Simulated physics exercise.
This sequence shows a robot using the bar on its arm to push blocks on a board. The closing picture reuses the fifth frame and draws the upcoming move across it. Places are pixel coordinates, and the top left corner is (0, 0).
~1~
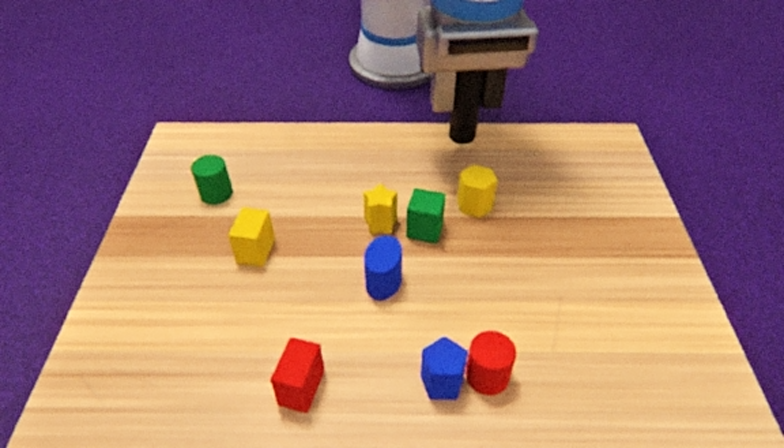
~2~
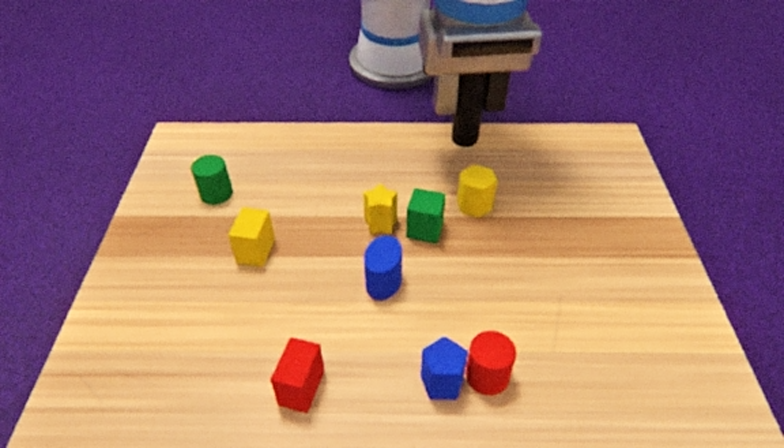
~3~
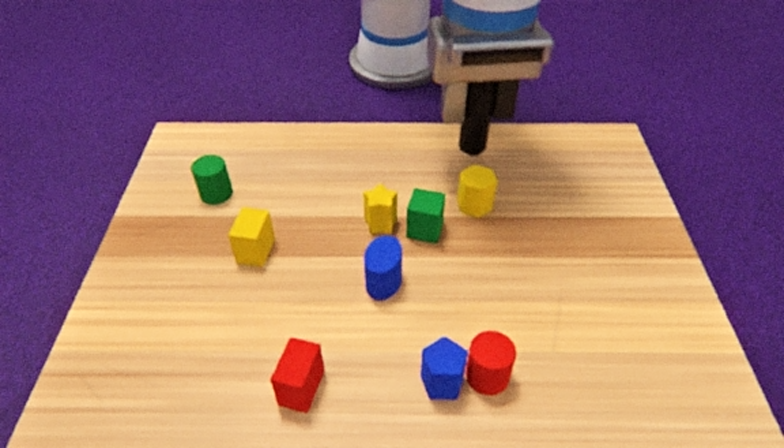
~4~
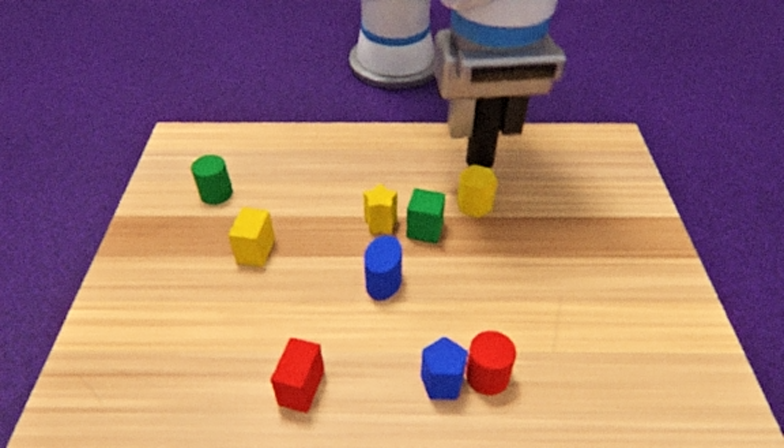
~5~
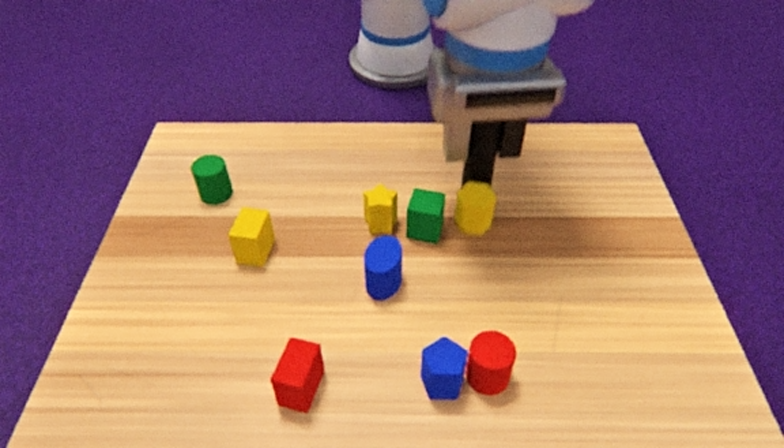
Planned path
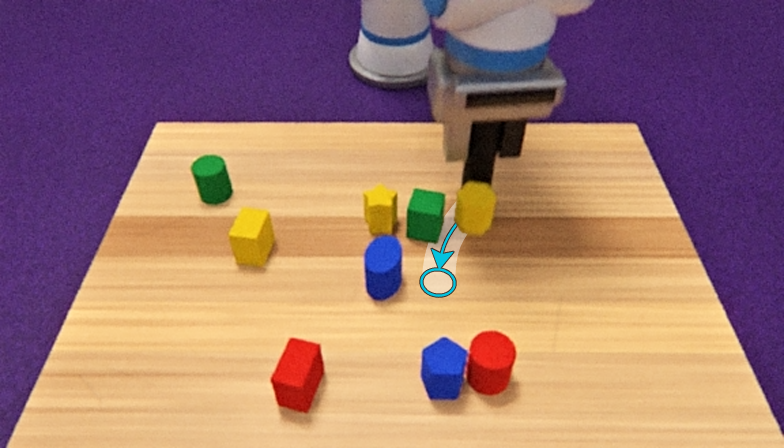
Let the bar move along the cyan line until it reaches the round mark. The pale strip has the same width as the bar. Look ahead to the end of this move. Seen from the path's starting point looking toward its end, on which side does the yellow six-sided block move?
Facing from start to end, it will go to the left.
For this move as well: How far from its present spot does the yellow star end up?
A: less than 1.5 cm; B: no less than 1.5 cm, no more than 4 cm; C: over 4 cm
The answer is A.
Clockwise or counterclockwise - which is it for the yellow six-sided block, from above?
It turns counter-clockwise.
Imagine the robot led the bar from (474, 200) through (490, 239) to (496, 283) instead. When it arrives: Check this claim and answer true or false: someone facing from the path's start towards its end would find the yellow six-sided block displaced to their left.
Verdict: False.
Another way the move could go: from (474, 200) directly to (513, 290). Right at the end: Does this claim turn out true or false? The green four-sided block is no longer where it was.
That claim is false.
The line goes from (474, 200) by way of (448, 236) to (438, 282).
The first path, step by step. One third of the way, bar at (458, 210); yellow six-sided block at (470, 219), turned 35° anticlockwise.
Two thirds of the way, bar at (444, 237); green four-sided block at (414, 206), turned 15° clockwise; yellow six-sided block at (471, 244), turned 85° anticlockwise.
At the end, bar at (439, 269); yellow star unmoved; blue oval unmoved; green four-sided block at (414, 206), turned 15° clockwise; yellow six-sided block at (478, 261), turned 155° anticlockwise.
